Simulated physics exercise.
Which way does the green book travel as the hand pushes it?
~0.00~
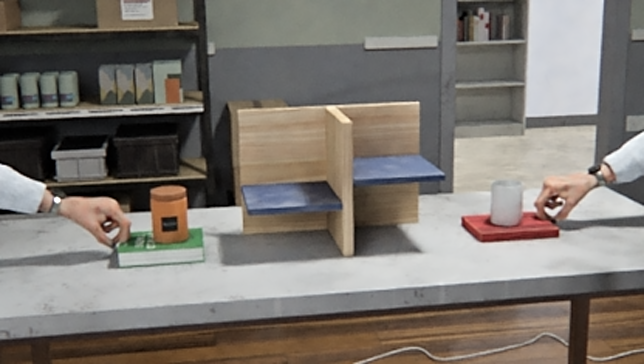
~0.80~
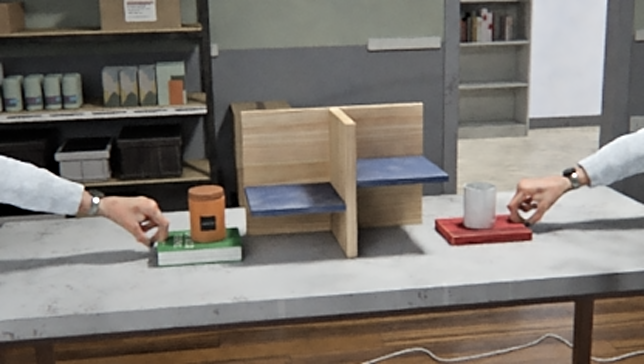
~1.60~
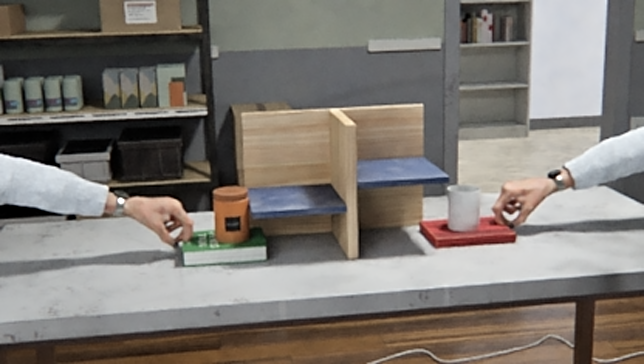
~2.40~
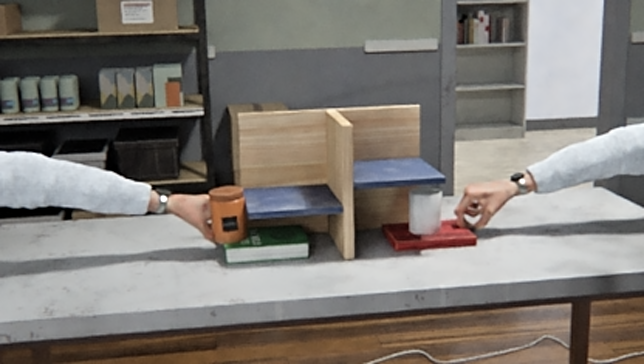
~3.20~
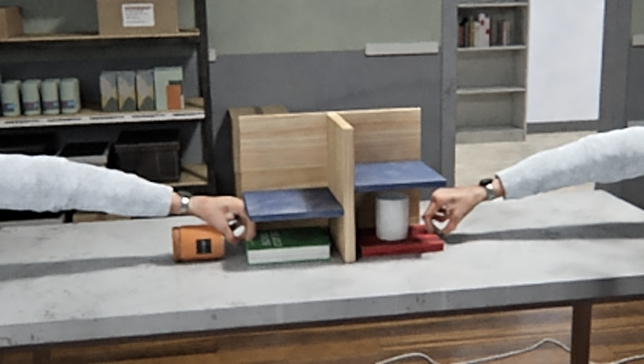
The green book moves to the right, going in under the low blue shelf.
A green book and red board slide under shelves, toppling an orange jar while a white beaker clears.
